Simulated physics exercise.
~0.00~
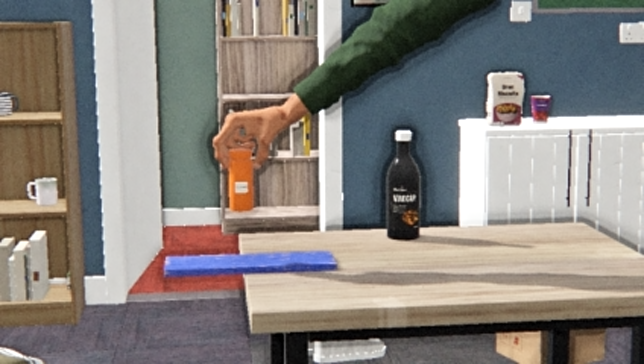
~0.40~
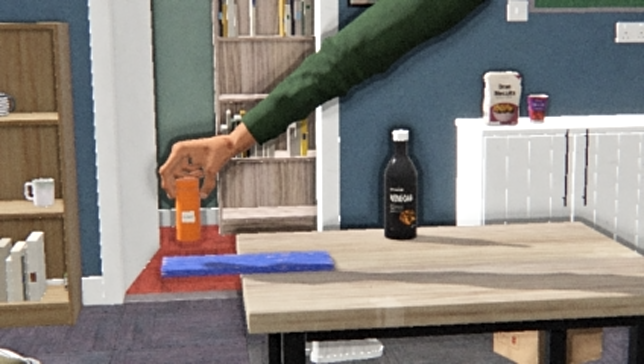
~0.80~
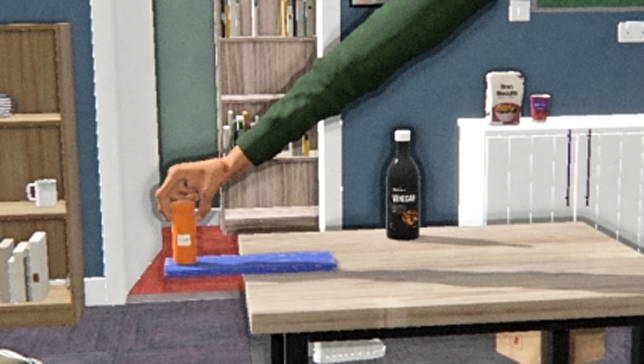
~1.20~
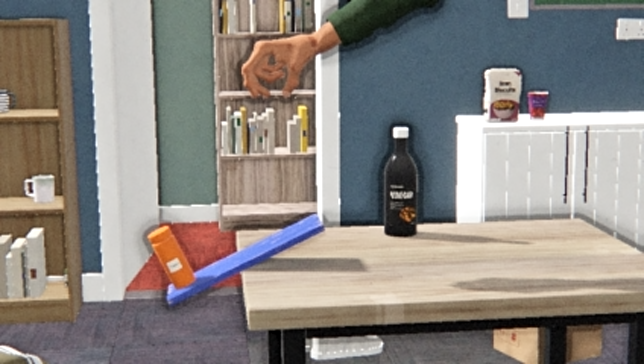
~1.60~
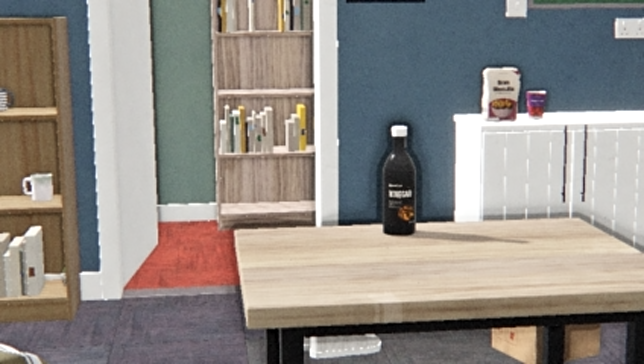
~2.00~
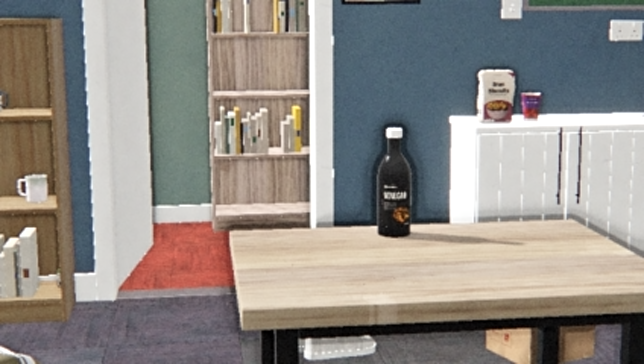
In a room with bookshelves, a hand lowers an orange shaker onto the overhanging left end of a blue plank on a wooden table and lets go; the plank tips and drops out of view with the shaker, while a black bottle stays standing on the table.
